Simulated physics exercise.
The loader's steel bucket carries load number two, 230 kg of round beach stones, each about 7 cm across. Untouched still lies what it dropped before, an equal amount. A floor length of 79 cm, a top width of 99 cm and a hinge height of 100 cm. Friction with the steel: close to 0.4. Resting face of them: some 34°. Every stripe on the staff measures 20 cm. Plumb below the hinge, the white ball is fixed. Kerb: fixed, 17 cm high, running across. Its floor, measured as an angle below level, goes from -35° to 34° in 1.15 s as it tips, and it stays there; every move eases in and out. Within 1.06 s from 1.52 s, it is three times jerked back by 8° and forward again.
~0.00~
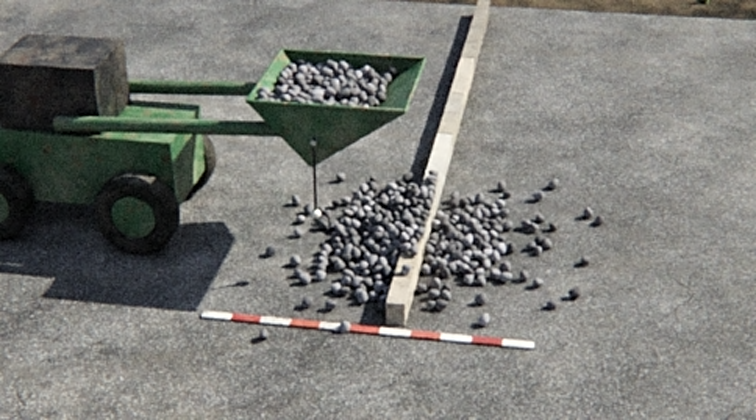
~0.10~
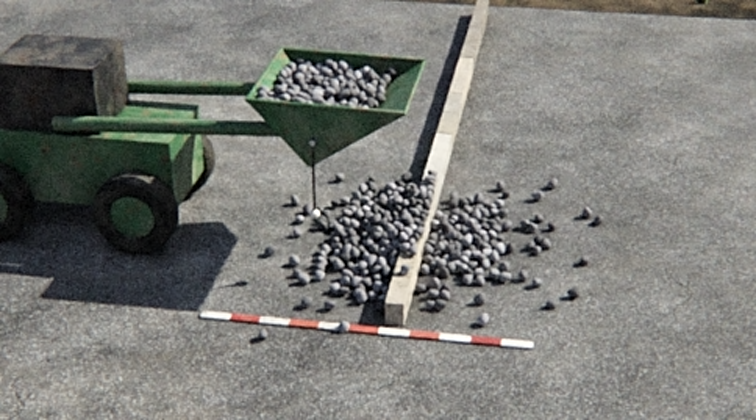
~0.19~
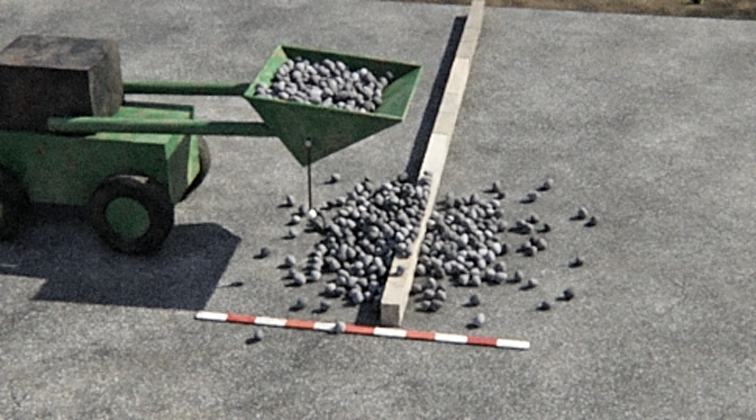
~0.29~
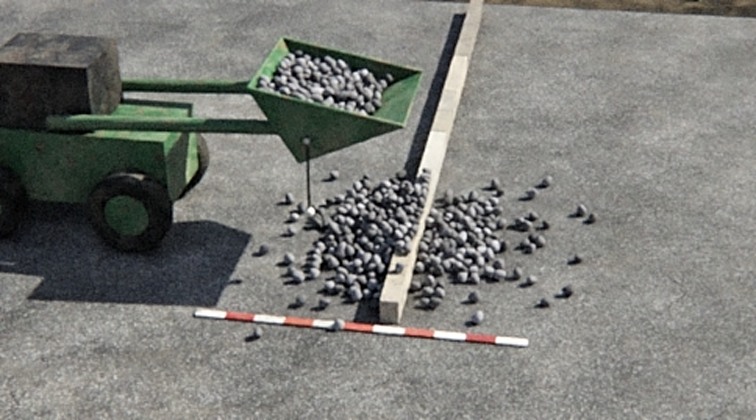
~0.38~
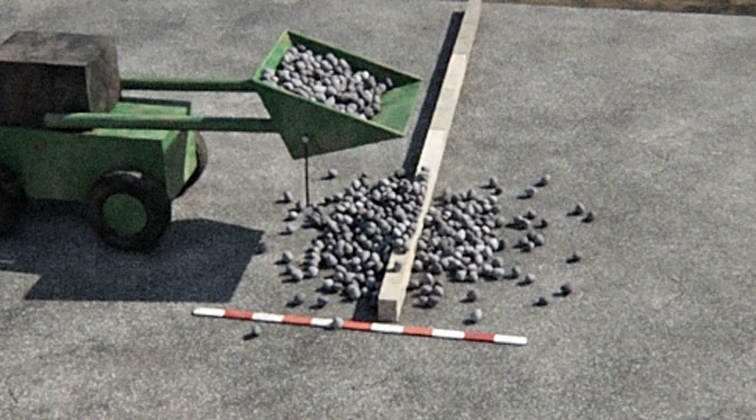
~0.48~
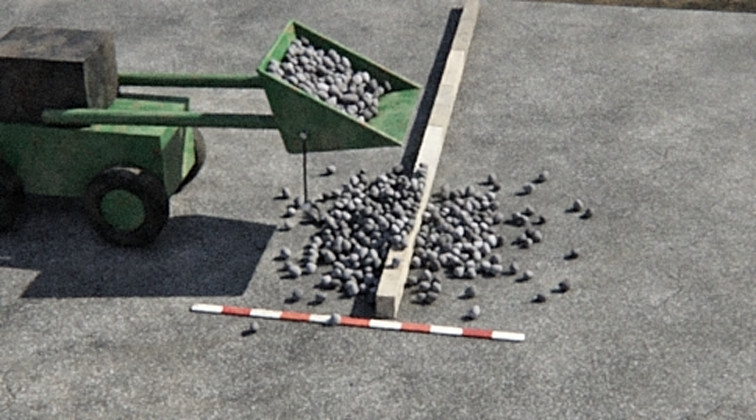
On grey tarmac, a green loader slowly tilting its bucket of grey stones forward above a stone pile straddling a pale kerb.
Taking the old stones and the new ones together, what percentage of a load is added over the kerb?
About 91 per cent.
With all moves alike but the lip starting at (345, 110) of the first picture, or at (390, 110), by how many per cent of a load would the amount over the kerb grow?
About 15 and 70 per cent.
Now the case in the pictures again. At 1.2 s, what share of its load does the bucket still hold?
Roughly 65 parts in a hundred of the load.
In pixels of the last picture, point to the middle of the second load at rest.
Near (463, 227).
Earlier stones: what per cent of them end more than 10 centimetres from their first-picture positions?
I'd say roughly 20 per cent of them.
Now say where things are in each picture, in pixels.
In the first frame, the bucket is at -35°, its lip at (405, 112); the top of the load is at (316, 79). The earlier load is highest near (417, 212), 23 cm above ground level, 70 % on this side of the kerb, 30 % over the kerb.
In the second frame, the bucket is at -34°, its lip at (405, 114); the top of the load is at (305, 77); the stones move at 0.1 m/s on average.
In the third frame, the bucket is at -30°, its lip at (403, 120); the top of the load is at (293, 72); the stones move at 0.2 m/s on average.
The fourth frame shows lip at (404, 127), floor tilted -24°, highest stones at (291, 65); the stones move at 0.2 m/s on average.
In the fifth frame, the bucket is at -17°, its lip at (403, 136); the top of the load is at (292, 59); the stones move at 0.2 m/s on average.
In the sixth frame, the bucket is at -9°, its lip at (401, 145); the top of the load is at (296, 52); the stones move at 0.3 m/s on average.
After 0.9 s the floor is at 23°; in per cent of one load, 100 in the bucket, 70 on this side of the kerb, 30 over the kerb; the foremost stones are at (560, 233).
After 1.2 s the floor is at 34°; in per cent of one load, 63 in the bucket, 98 on this side of the kerb, 39 over the kerb; the foremost stones are at (560, 233).
After 3.0 s the floor is at 34°; in per cent of one load, 0 in the bucket, 79 on this side of the kerb, 121 over the kerb; the foremost stones are at (625, 262).
After 5.5 s the floor is at 34°; in per cent of one load, 0 in the bucket, 79 on this side of the kerb, 121 over the kerb; the foremost stones are at (625, 262). Net gain over the kerb, 91.
